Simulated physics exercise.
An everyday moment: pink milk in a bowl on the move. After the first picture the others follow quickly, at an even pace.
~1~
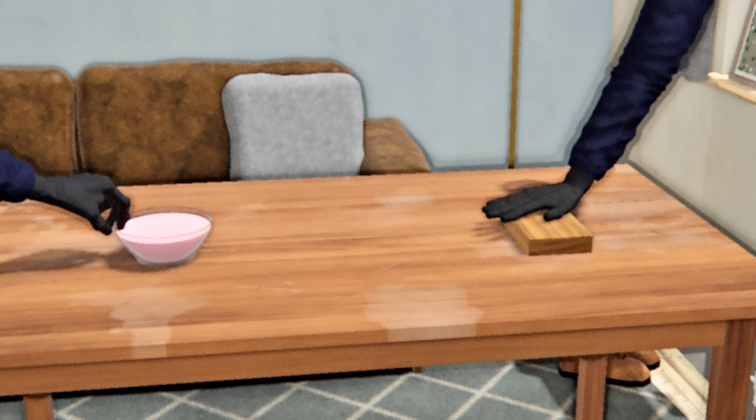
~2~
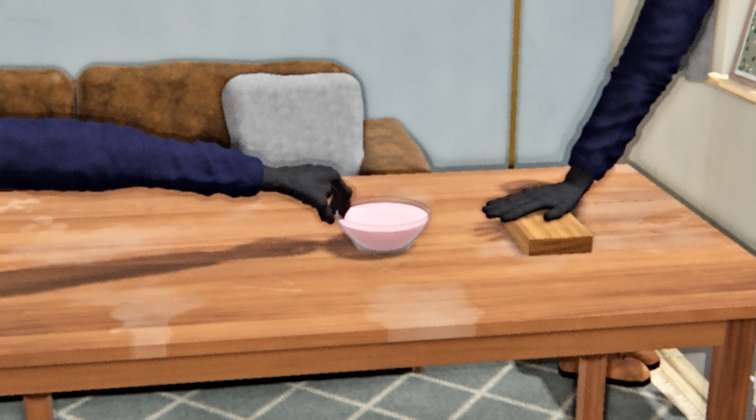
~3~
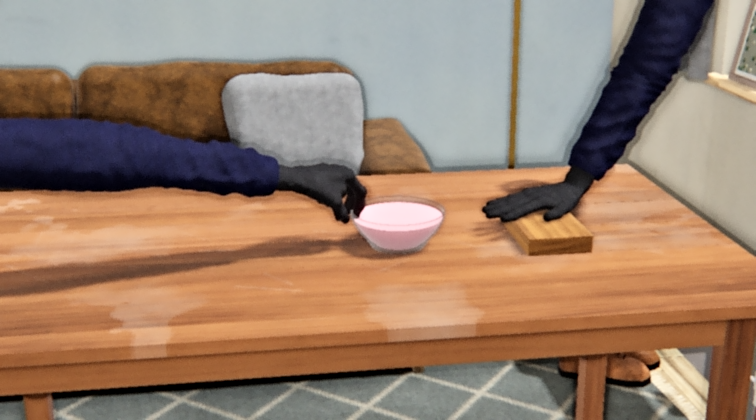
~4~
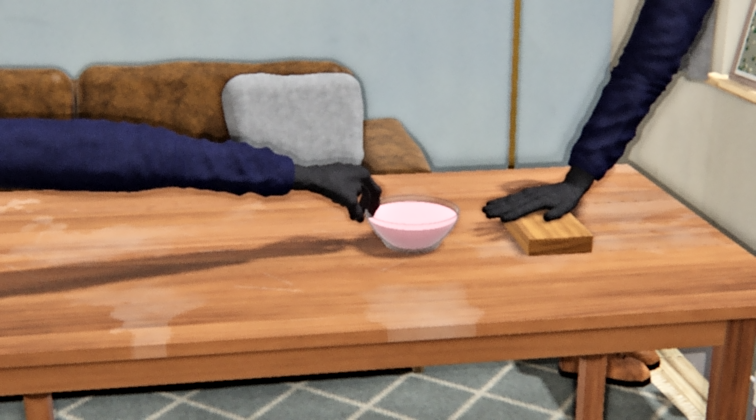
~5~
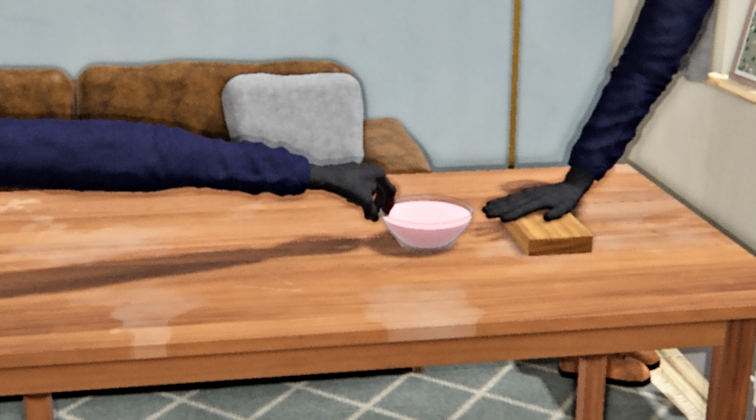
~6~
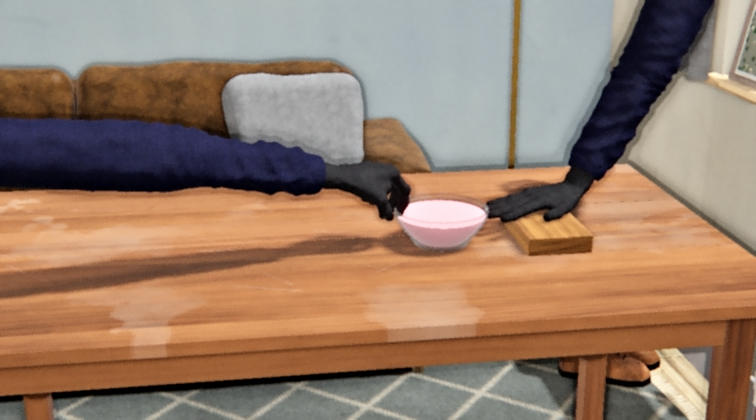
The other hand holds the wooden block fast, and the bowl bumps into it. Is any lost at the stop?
As it turns out, it slops over.
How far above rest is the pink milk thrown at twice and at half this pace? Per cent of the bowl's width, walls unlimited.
First 40 %, second 10 %.
Shortly, the bowl meets the wooden block.
Then, the pink milk surges up the wall; it has lost some.
At the finish, the bowl stands at the wooden block; it has lost some.
